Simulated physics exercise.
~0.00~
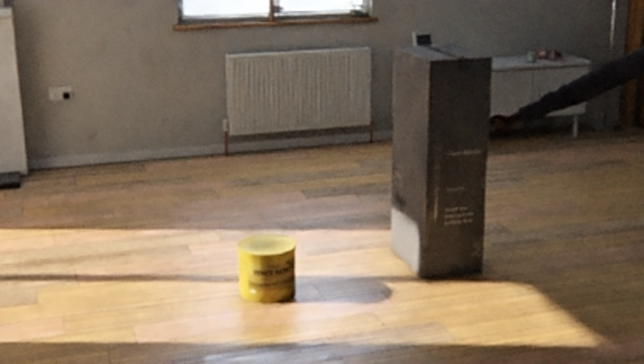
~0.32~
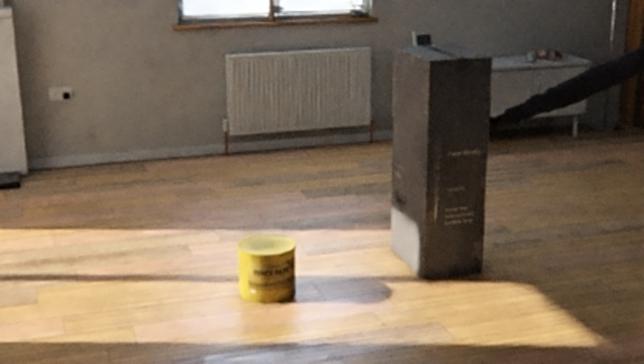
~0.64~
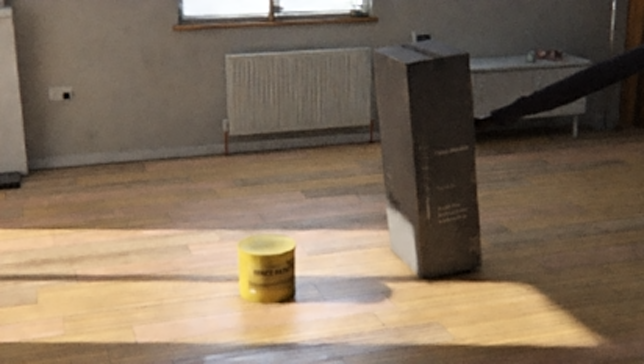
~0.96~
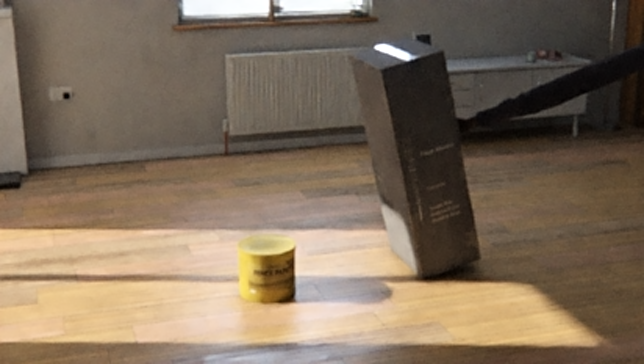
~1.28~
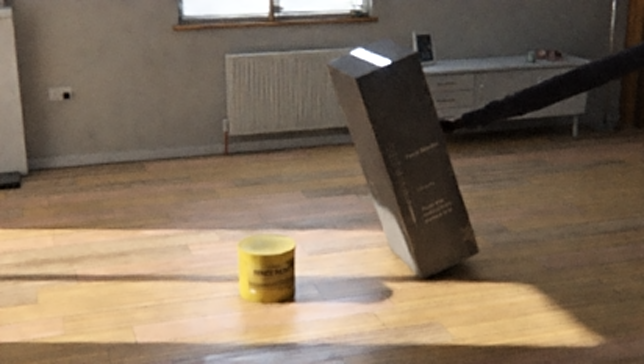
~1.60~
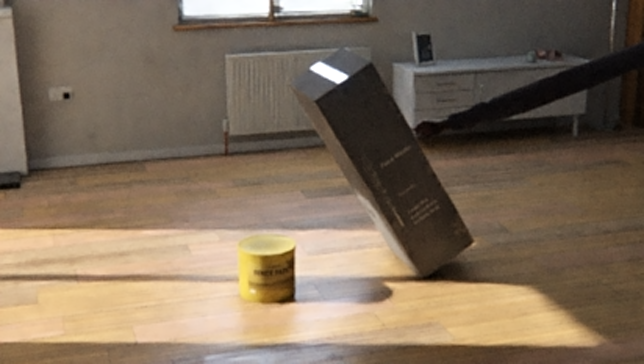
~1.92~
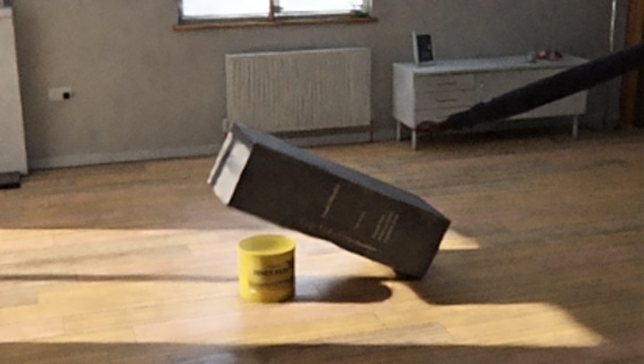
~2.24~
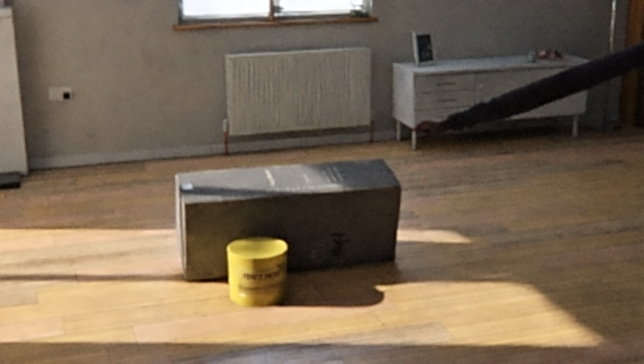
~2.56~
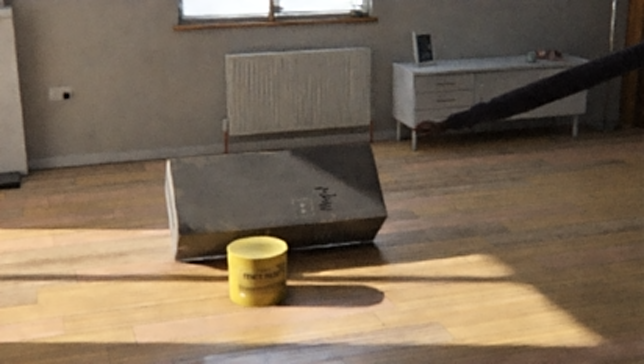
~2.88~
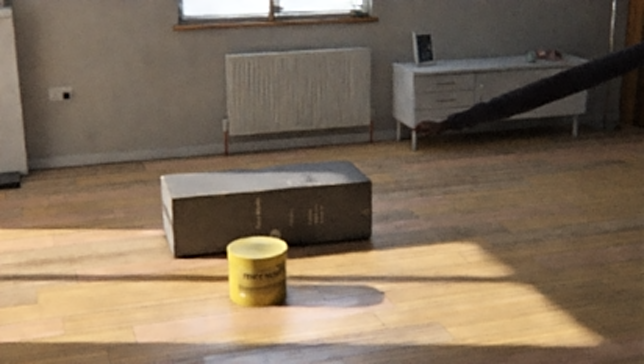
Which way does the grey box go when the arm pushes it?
It goes to the left, tipping over and ending up on its side on the wooden floor.
